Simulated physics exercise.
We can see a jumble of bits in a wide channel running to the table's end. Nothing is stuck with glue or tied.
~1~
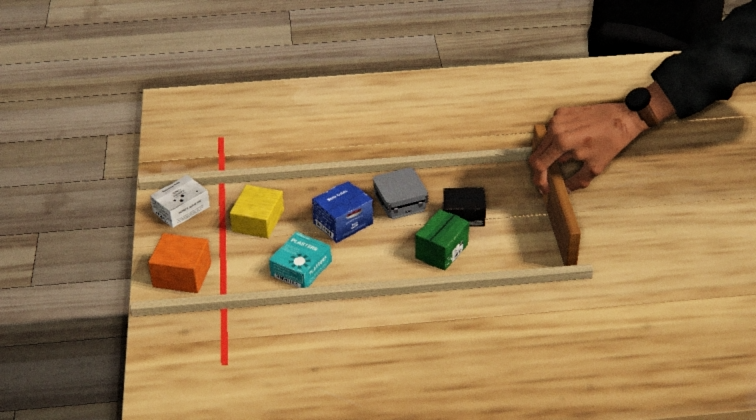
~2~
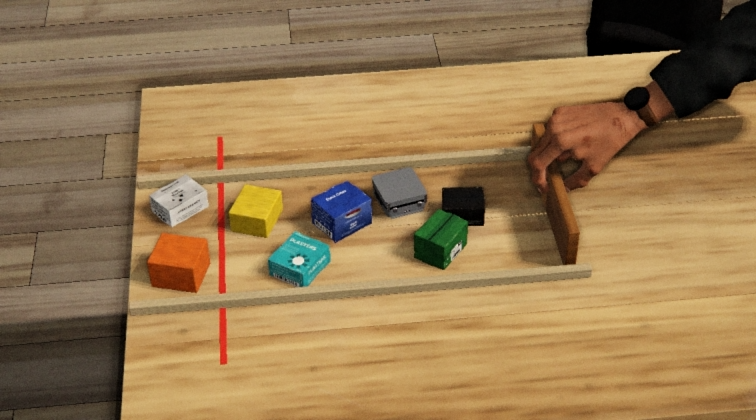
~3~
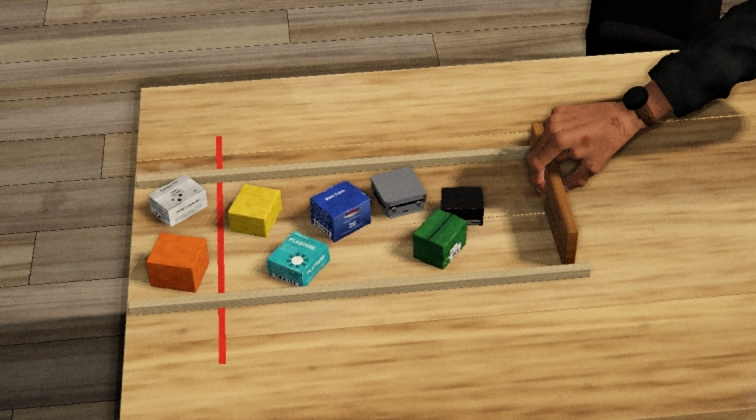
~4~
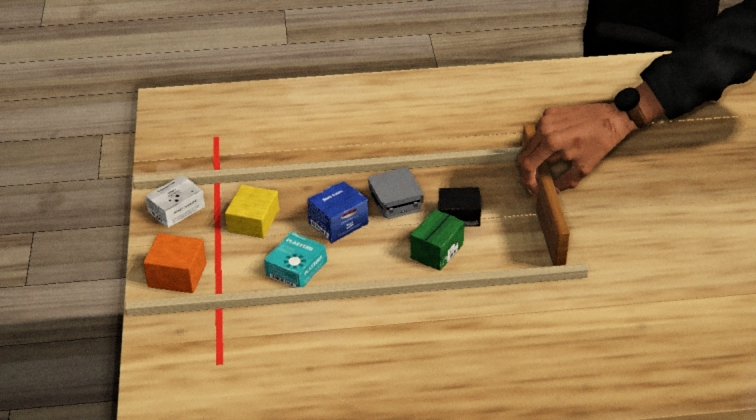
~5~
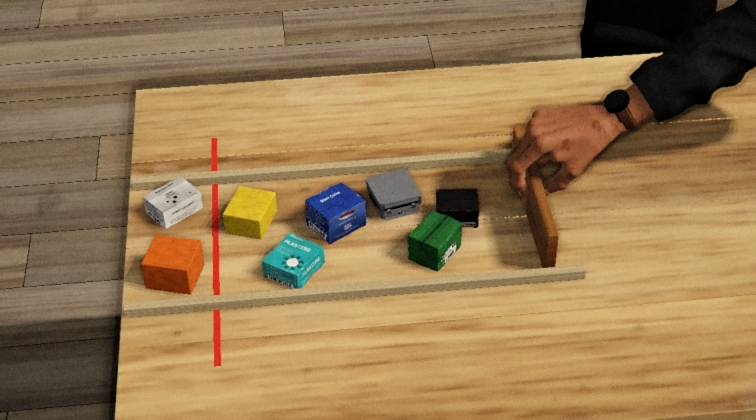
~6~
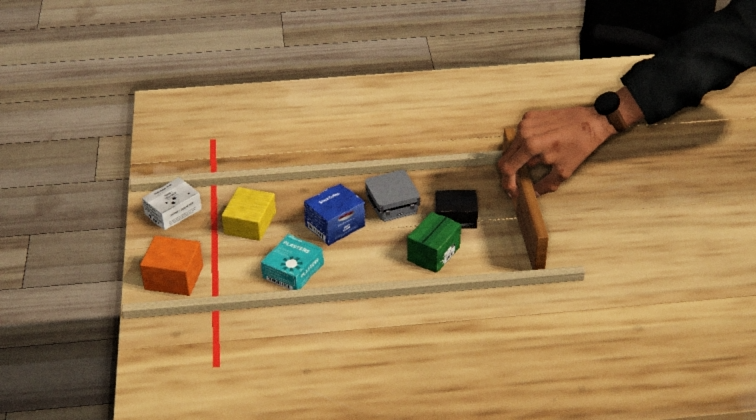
On a pale wooden tabletop above a plank floor, seen from above at an angle, two thin rails form a wide channel crossed by a red tape line. White and orange blocks sit left of the tape, with yellow, blue, turquoise, grey, green and black ones to its right. A dark-sleeved hand wearing a black watch slides an upright wooden board slightly left toward the unmoved blocks, while the view drifts very slightly.
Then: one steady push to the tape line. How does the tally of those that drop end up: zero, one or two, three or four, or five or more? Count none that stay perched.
The push is going to clear one or two off the end.
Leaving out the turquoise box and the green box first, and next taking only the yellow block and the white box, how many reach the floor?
The count is 0 in the first case and 1 in the second.
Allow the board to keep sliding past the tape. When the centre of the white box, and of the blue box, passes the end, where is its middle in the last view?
(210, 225) and then (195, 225), give or take.
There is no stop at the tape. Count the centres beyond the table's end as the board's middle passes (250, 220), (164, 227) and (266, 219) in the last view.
0; 5; 0.
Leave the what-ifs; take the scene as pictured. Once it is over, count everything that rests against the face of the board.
In contact: 3.
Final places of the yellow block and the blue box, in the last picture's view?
You'll find the first one at (150, 218) and the second at (147, 247).
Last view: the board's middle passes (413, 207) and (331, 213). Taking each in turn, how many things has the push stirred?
The counts are 4 and 6.
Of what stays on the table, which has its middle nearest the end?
The one is the white box.
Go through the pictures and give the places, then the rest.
In the first picture, white box (180, 201); orange block (180, 263); yellow block (257, 211); board (555, 194); tape (223, 240).
In the second picture, orange block (179, 263); black box (463, 206).
In the third picture, yellow block (255, 211); board (552, 193).
In the fourth picture, white box (175, 201); grey case (395, 195).
In the fifth picture, orange block (173, 264); turquoise box (294, 262).
In the sixth picture, white box (172, 204); orange block (172, 265); yellow block (249, 214); board (524, 198); tape (215, 242).
Soon after, none off yet; white box at rest near (172, 204); orange block at rest near (172, 265); yellow block at rest near (249, 214).
Then, none off yet; white box at rest near (172, 204); orange block at rest near (172, 265); yellow block moved a little near (223, 209).
At rest, the number that fall off is one or two; fallen, orange block.
